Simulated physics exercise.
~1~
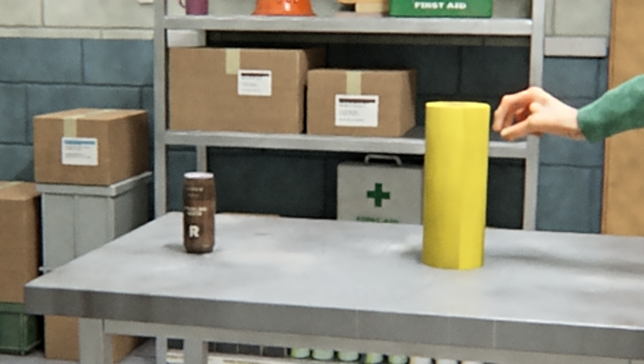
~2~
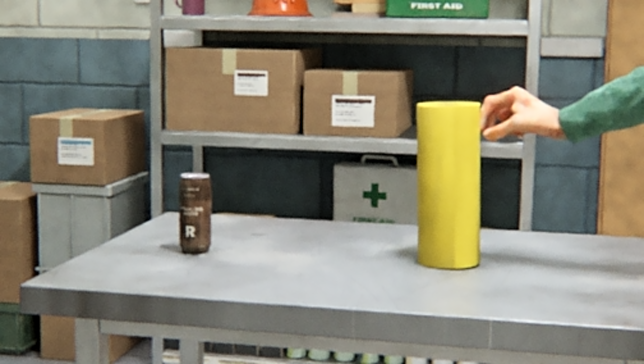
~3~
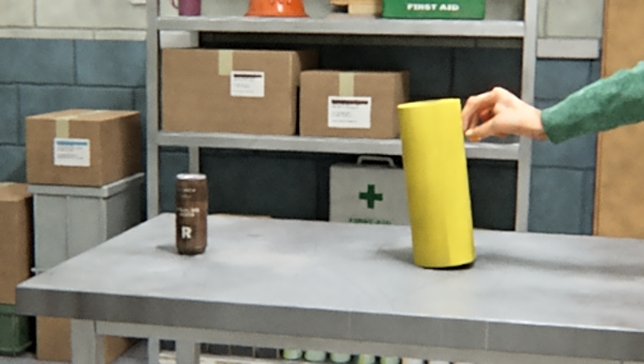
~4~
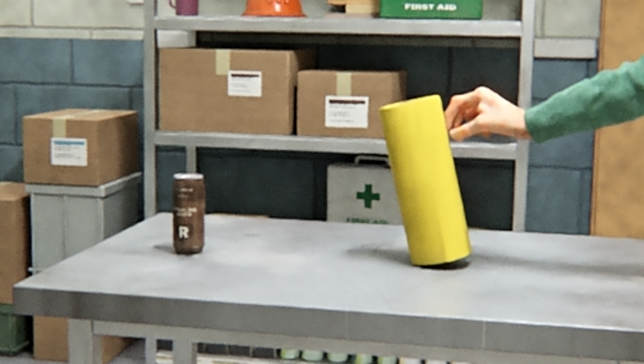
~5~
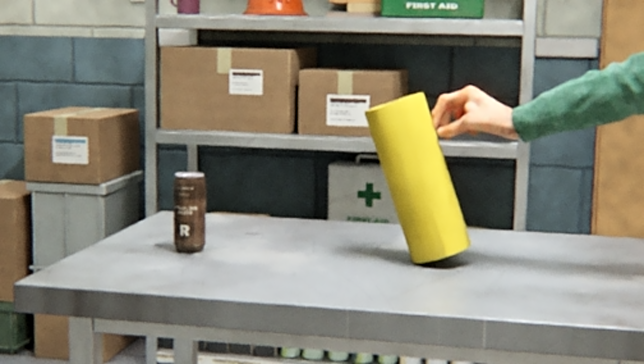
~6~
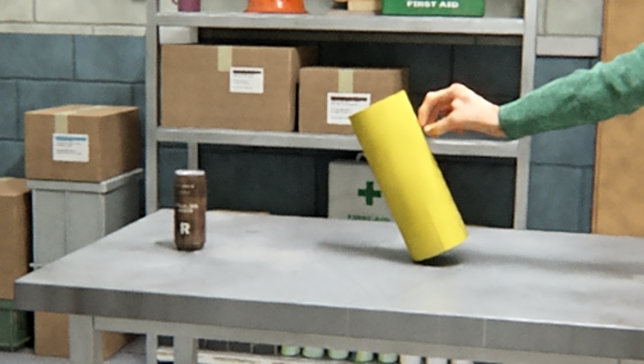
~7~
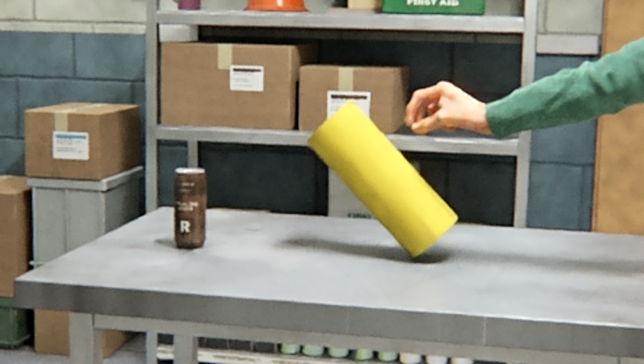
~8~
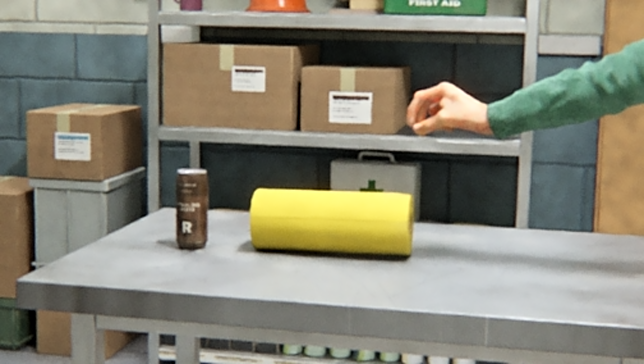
In a storeroom with block walls, a slightly swaying camera looks across a grey table toward metal shelves holding cardboard boxes and a green first aid box. A small brown can stands on the left of the table, and a tall yellow roll stands upright on the right. A hand in a green sleeve reaches in from the right and pushes the roll near its top. The roll tilts steadily leftward, leaning further until it tips away from the fingers. It ends lying on its side beside the can, which stays standing, while the hand hovers above.
